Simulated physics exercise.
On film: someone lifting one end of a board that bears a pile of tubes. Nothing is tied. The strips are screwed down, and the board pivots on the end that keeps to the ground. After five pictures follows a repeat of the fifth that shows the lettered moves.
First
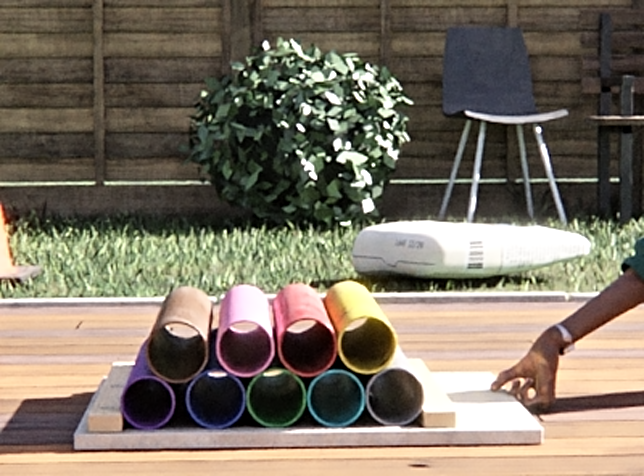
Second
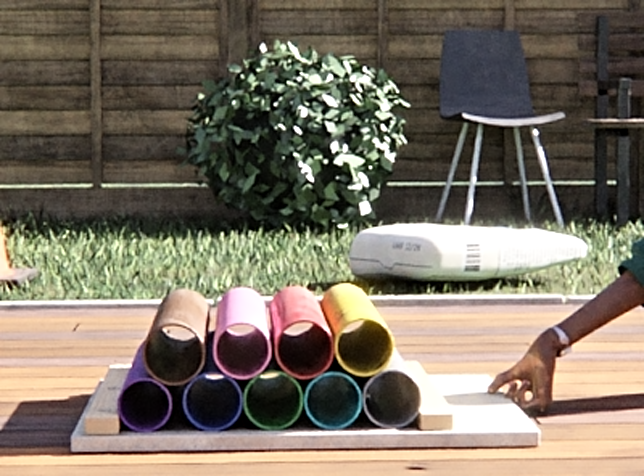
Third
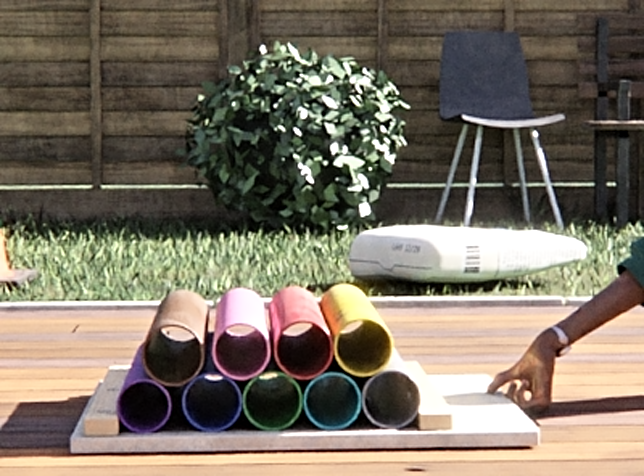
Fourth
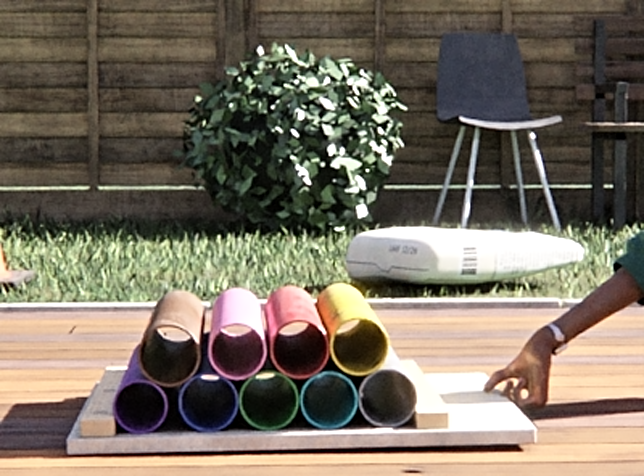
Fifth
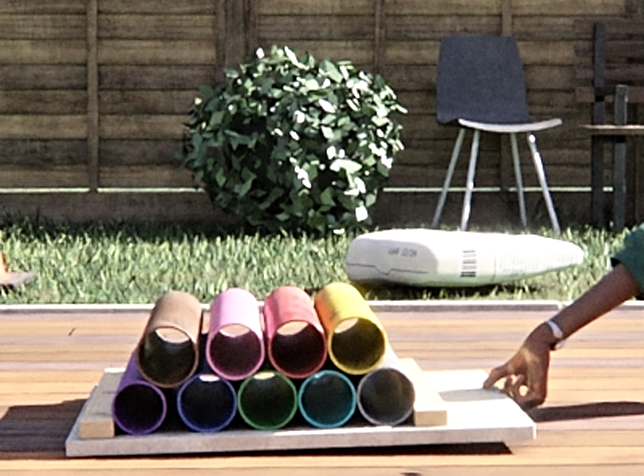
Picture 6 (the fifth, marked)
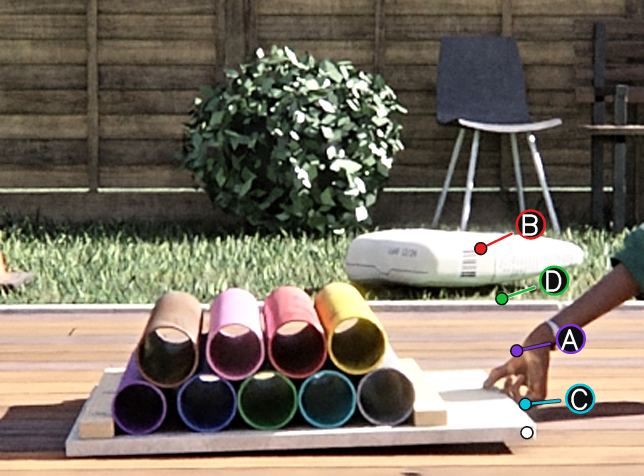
The clip opens on a wooden deck where colourful tubes sit stacked in two rows on a pale board, with a hand at its right end. The hand stays at the board's edge while the view drifts very slightly, and the tubes keep their places in the stack with almost no visible movement.
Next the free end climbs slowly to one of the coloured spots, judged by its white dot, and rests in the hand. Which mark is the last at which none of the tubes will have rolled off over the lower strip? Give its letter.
No higher than D.
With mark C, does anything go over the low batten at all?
At C: No.
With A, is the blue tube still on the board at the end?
Yes, with A.
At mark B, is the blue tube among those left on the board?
The blue tube: Yes.
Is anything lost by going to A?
At A: No.
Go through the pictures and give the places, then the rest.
Brown tube (177, 352); pink tube (245, 348); board (303, 399), in the first frame.
Board (300, 402); purple tube (144, 405), in the second frame.
Board (300, 402); grey tube (391, 399); red tube (304, 350), in the third frame.
Board (297, 401); purple tube (141, 406); blue tube (209, 402), in the fourth frame.
Board (295, 401); purple tube (139, 408); blue tube (207, 403), in the fifth frame.
On the copy, A at (517, 351); B at (481, 248); C at (525, 404); D at (502, 299); the white dot at (527, 433).
On D. First, board at 14°.
Then, board at 19°.
Finally, board at 19°, none over the low batten.
By contrast, A none over the low batten; B three over the low batten (red, brown, pink); C none over the low batten.
